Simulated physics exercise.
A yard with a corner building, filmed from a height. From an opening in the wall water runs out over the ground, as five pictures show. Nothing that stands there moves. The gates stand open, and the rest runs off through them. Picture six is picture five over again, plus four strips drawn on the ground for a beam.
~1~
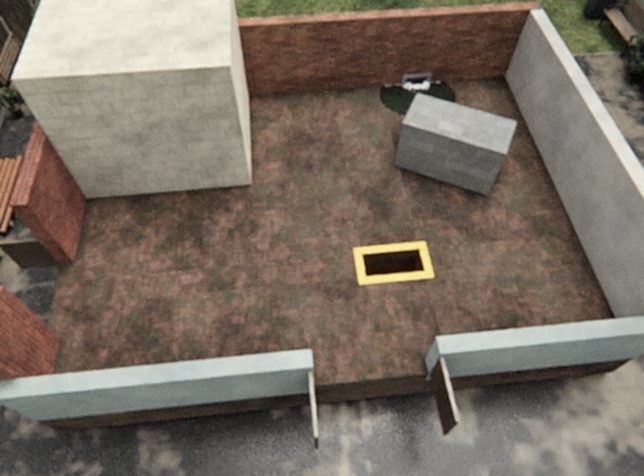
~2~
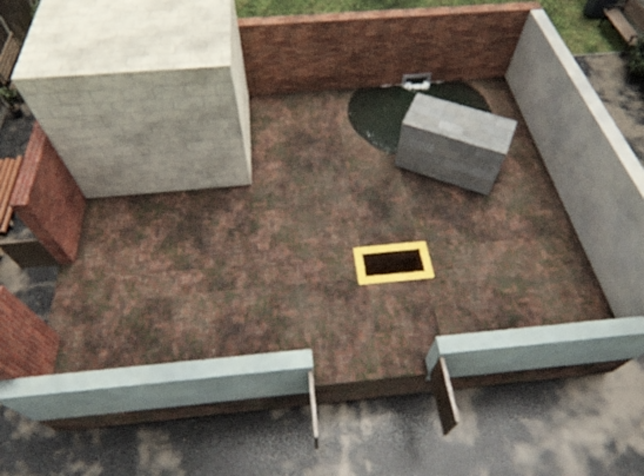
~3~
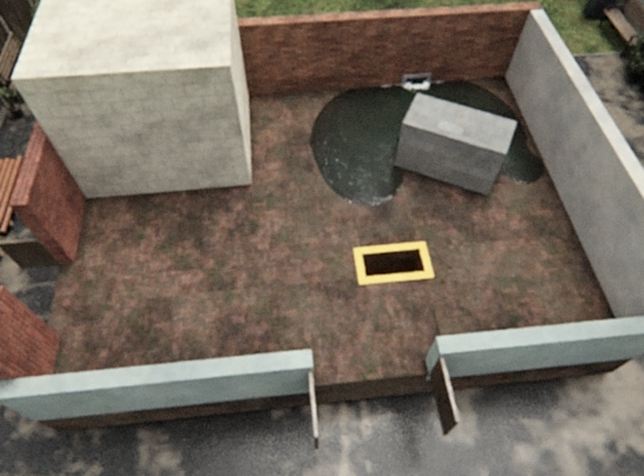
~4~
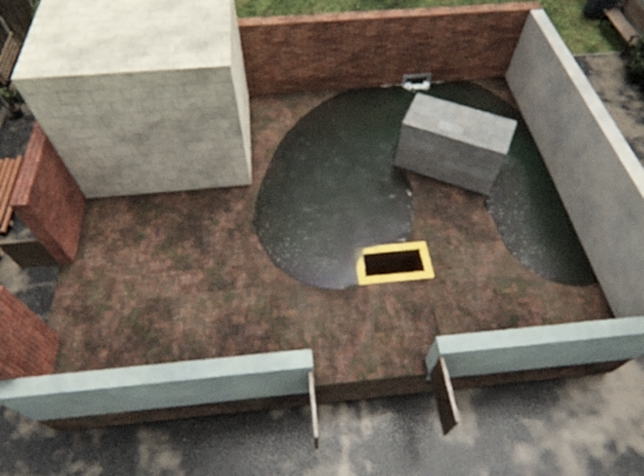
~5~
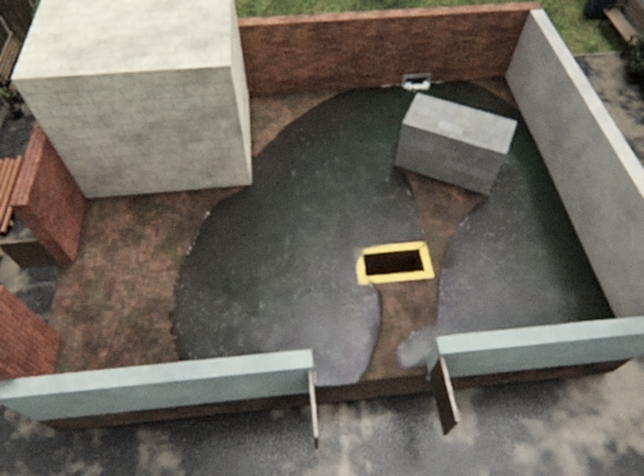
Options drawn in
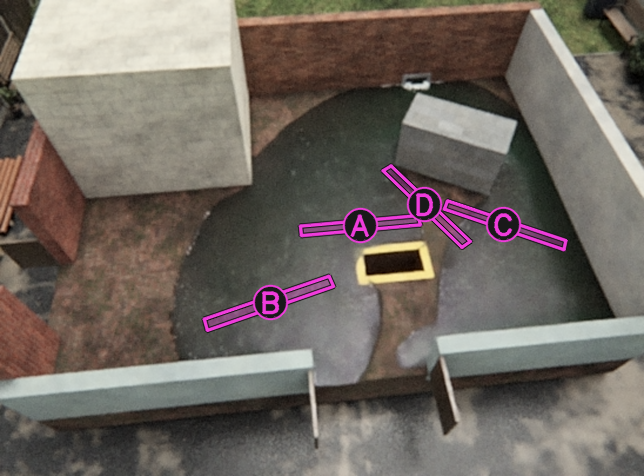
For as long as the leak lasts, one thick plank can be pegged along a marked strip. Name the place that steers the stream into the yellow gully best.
Position C.
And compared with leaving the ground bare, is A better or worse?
Position A is worse.
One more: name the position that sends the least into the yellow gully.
It is A.
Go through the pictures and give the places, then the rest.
Outfall at (416, 79); yellow gully at (393, 263); open gate at (67, 298); open gate at (369, 364); 3 % of the ground under water, visible out to (391, 106); yellow gully still dry, in the first frame.
In the second frame, 11 % of the ground under water, visible out to (365, 134); yellow gully still dry.
In the third frame, 20 % of the ground under water, visible out to (372, 202); yellow gully still dry.
In the fourth frame, 38 % of the ground under water, visible out to (284, 268); yellow gully still dry.
In the fifth frame, 63 % of the ground under water, visible out to (183, 329); yellow gully taking water.
In magenta, A from (300, 230) to (419, 220); B from (205, 324) to (331, 281); C from (445, 205) to (564, 245); D from (387, 168) to (466, 244).
With A, about 2 % of the stream goes into the yellow gully, about 97 % out by the gates.
With B, about 9 % of the stream goes into the yellow gully, about 90 % out by the gates.
With C, about 18 % of the stream goes into the yellow gully, about 80 % out by the gates.
With D, about 6 % of the stream goes into the yellow gully, about 92 % out by the gates.
